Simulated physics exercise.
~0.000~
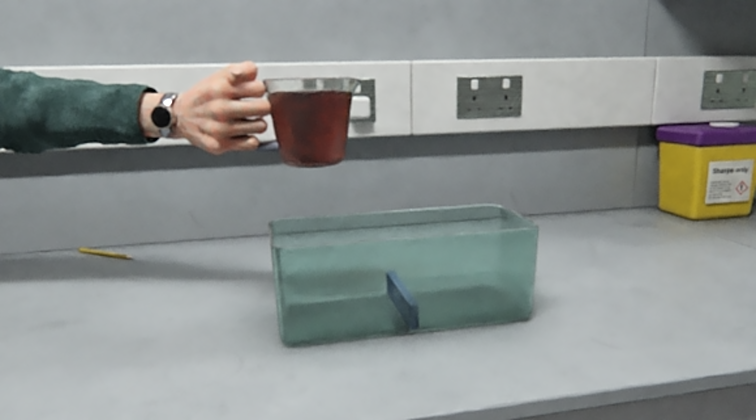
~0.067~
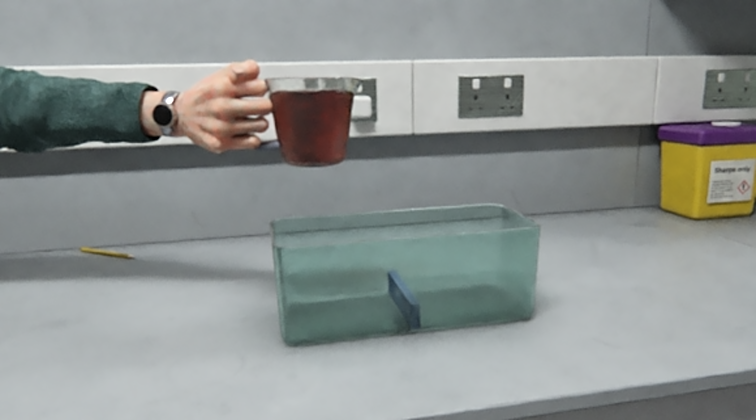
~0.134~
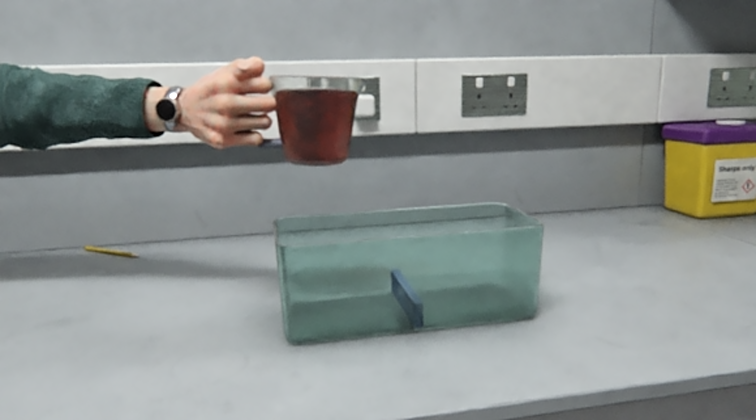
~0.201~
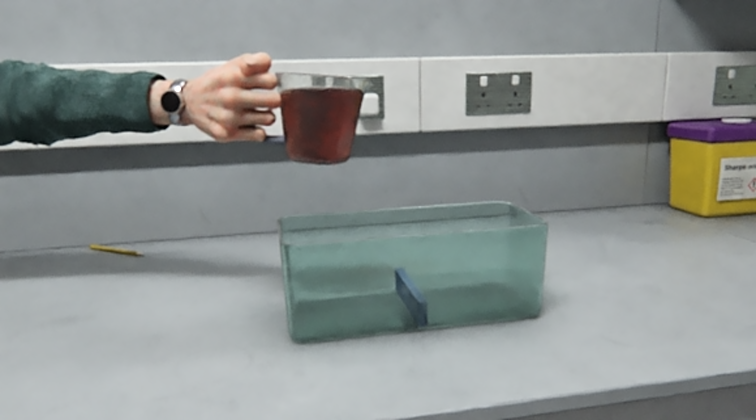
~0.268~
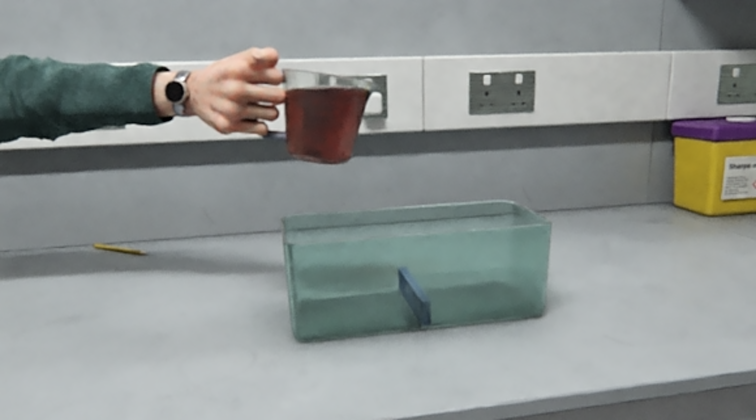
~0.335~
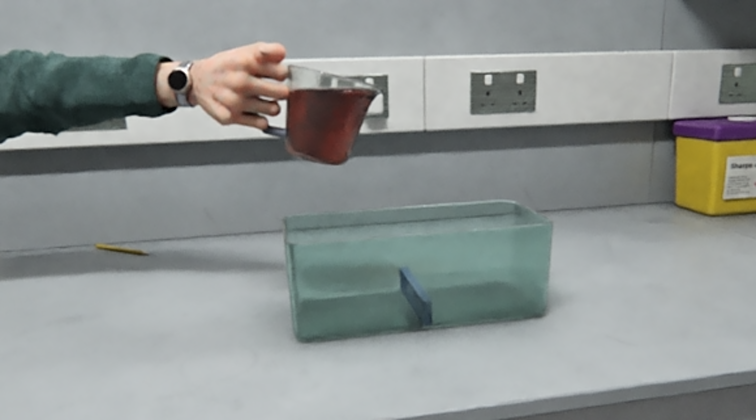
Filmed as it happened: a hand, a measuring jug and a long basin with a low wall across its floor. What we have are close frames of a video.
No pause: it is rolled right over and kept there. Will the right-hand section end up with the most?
Yes.
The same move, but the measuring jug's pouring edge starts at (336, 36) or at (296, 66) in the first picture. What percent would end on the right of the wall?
Estimate, first then second: 65 per cent and 5 per cent.
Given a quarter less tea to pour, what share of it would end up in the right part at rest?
About 75 parts in a hundred, give or take.
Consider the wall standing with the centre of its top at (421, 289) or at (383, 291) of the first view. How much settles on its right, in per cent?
Roughly 55 % and then 90 %.
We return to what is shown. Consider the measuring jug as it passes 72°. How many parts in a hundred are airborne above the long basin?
Around 20 %.
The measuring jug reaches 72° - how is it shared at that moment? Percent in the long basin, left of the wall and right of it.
The left part gets 0 percent; the right part gets 15 percent.
Then, 0.82 s in, the tilt is 72° and 61 per cent is still to pour, 0 is left of the wall and 17 right of it.
Then, 1.17 s in, the tilt is 109° and 5 per cent is still to pour, 10 is left of the wall and 77 right of it.
Then, 1.55 s in, the tilt is 119° and 0 per cent is still to pour, 20 is left of the wall and 80 right of it.
Then, 1.95 s in, the tilt is 119° and 0 per cent is still to pour, 20 is left of the wall and 79 right of it.
Finally, 20 per cent lies left of the wall, 79 right of it and 1 outside.
